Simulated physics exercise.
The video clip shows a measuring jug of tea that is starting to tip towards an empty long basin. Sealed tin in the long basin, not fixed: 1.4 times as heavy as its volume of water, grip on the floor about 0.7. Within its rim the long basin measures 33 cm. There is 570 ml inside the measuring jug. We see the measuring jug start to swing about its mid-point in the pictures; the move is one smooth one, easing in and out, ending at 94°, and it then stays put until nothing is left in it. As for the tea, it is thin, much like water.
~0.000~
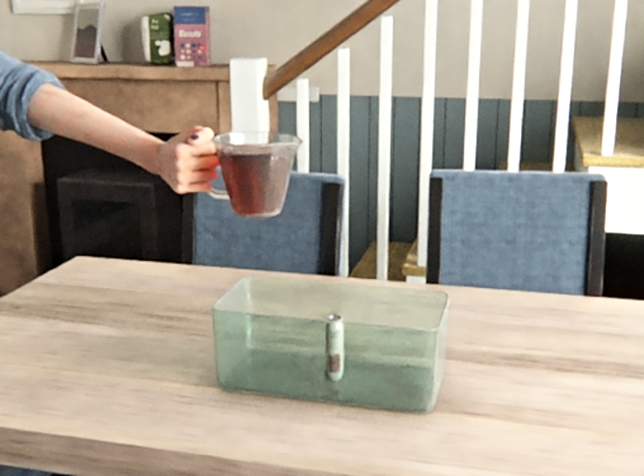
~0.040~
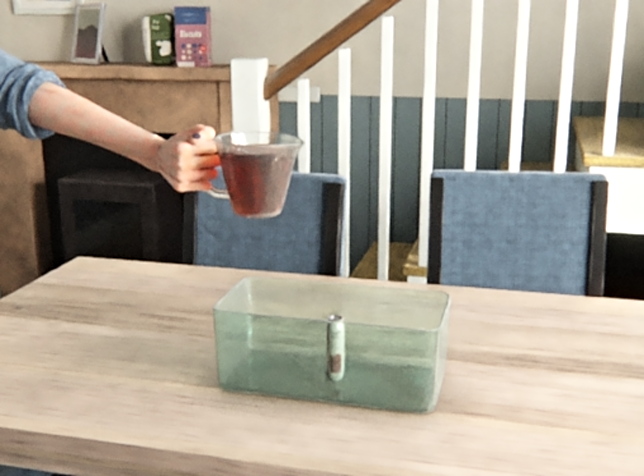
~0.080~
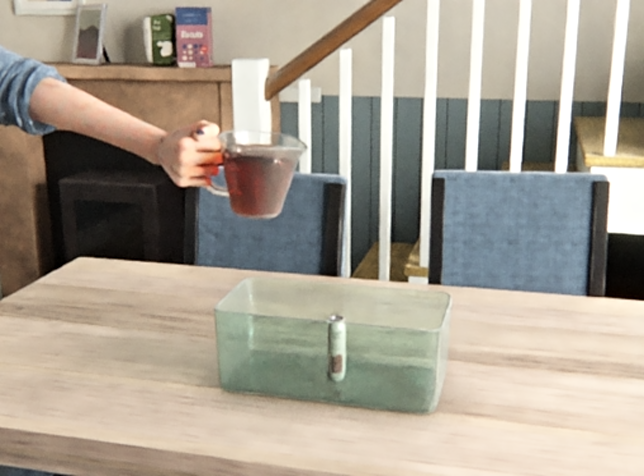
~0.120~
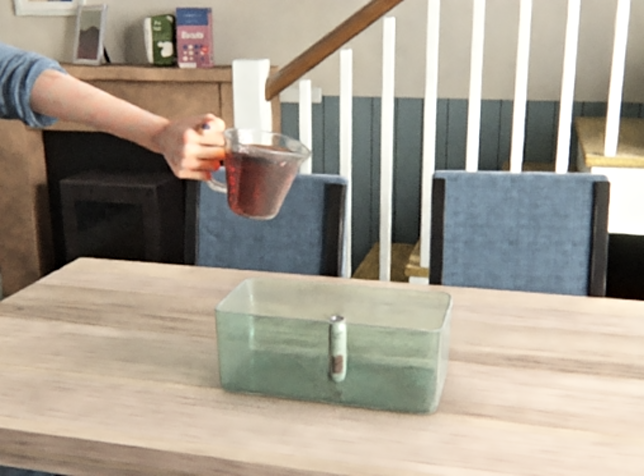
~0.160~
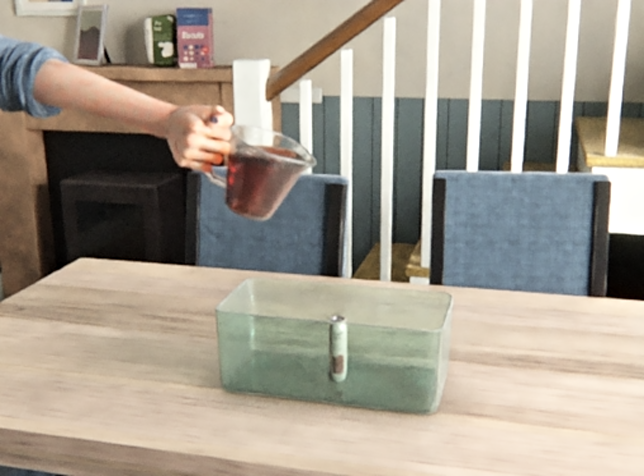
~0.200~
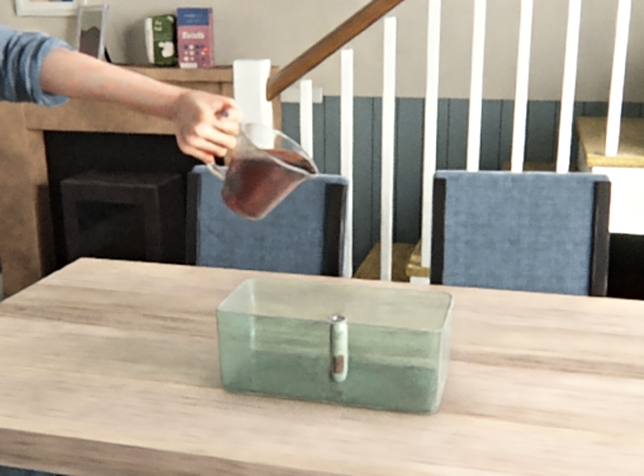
A hand in a blue sleeve reaches in from the left, holding a clear measuring jug of reddish-brown tea above a pale wooden table, seen from the front and slightly above. A greenish, see-through long basin with a small tin sits below, with two blue chairs, white banisters and a fireplace behind. The hand smoothly tilts the jug rightward, slowly then faster, while the view stays still.
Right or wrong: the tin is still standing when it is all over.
Right, it is still standing.
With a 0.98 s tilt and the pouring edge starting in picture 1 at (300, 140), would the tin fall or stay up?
Then the tin remains standing.
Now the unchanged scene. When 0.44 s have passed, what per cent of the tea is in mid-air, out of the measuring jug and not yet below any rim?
Near 44 in a hundred.
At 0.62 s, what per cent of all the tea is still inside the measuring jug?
I'd say some 10 per cent remains.
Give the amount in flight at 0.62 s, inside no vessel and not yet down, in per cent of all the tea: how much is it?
22 in a hundred, give or take.
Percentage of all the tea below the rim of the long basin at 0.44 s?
Estimate - around 12 in a hundred parts.
After 0.44 s the tilt is 91° and 43 per cent is still to pour; the tin stands where it began.
After 0.62 s the tilt is 94° and 10 per cent is still to pour; the tin stands where it began.
After 0.80 s the tilt is 94° and 1 per cent is still to pour; the tin stands where it began.
After 1.00 s the tilt is 94° and 0 per cent is still to pour; the tin stands where it began.
In the end the tin stands where it began.
